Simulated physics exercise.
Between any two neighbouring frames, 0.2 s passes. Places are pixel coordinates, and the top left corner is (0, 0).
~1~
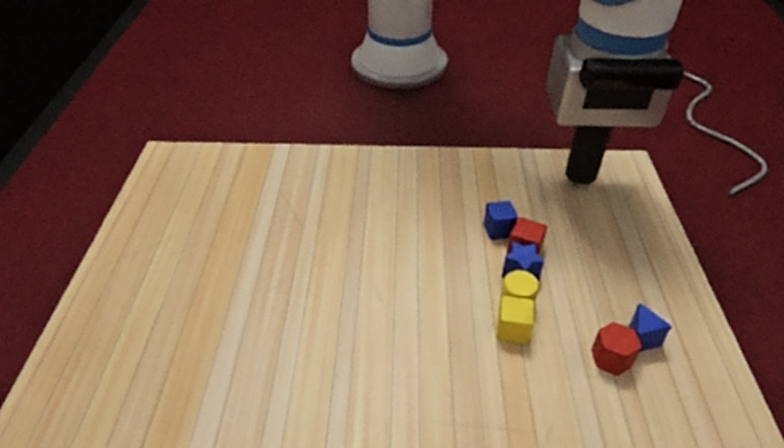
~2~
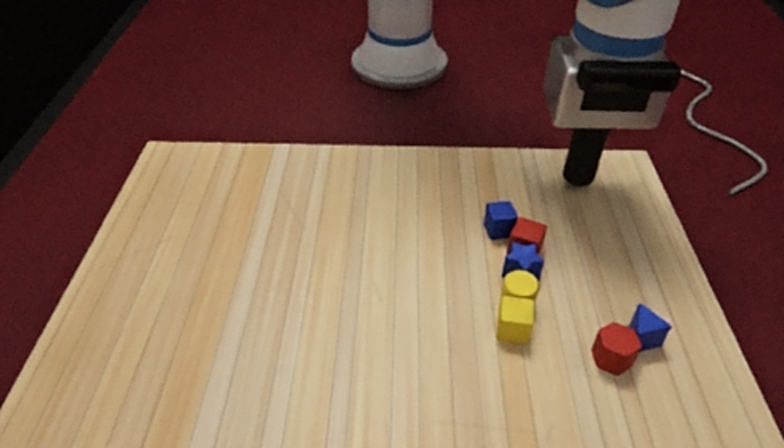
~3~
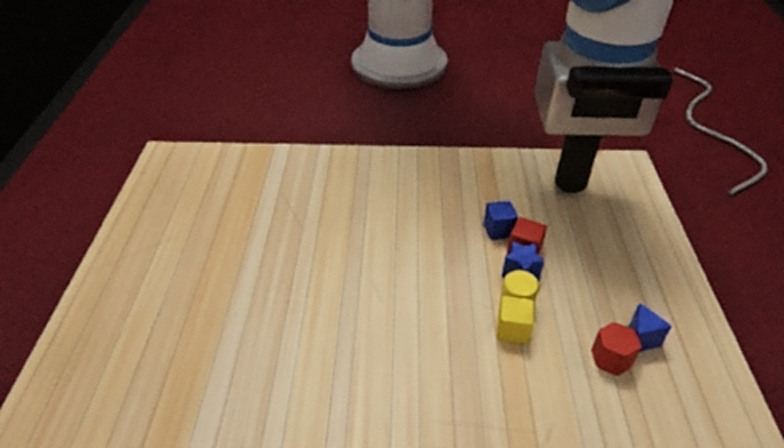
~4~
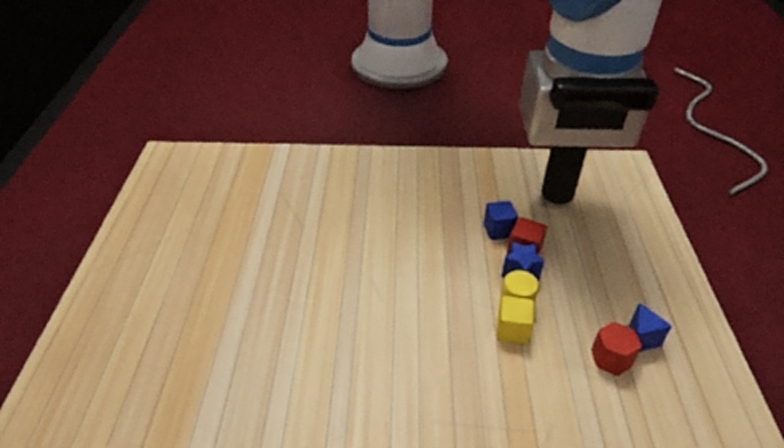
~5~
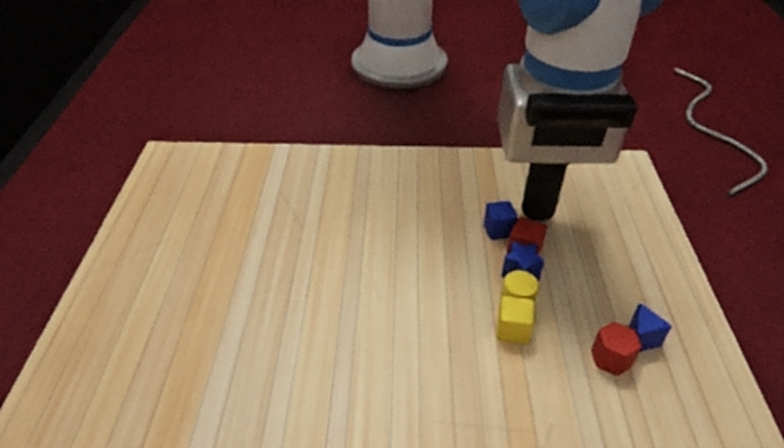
On a pale striped wooden board over dark red cloth, seen from above at an angle by a still camera, small blocks lie toward the right. A blue cube, red block, blue star, yellow cylinder and yellow block form a rough line, with a red block and blue triangle beside them. From the upper right, a robot arm's black rod moves slowly down-left to the red block near the blue cube, while the blocks stay still.
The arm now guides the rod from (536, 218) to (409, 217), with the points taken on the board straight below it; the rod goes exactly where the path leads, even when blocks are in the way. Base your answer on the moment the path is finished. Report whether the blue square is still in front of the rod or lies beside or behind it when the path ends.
As far as I can tell, the blue square has dropped away to the side or behind.
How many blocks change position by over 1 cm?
When the path ends, I think you'll find one block out of place by more than 1 cm.
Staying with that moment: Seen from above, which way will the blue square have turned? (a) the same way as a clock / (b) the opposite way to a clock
It's b.
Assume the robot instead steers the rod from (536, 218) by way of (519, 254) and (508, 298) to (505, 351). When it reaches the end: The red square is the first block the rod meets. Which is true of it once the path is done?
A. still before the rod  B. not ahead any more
My pick is A.
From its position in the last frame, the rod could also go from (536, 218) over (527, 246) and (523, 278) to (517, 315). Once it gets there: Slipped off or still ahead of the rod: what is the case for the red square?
The red square is leading.
What follows on the original path. One third of the way, rod at (495, 209); blue square at (486, 215), turned 65° anticlockwise.
Two thirds of the way, rod at (452, 209); blue square at (482, 217), turned 80° anticlockwise.
At the end, rod at (409, 210); blue square at (482, 217), turned 80° anticlockwise; red square unmoved.
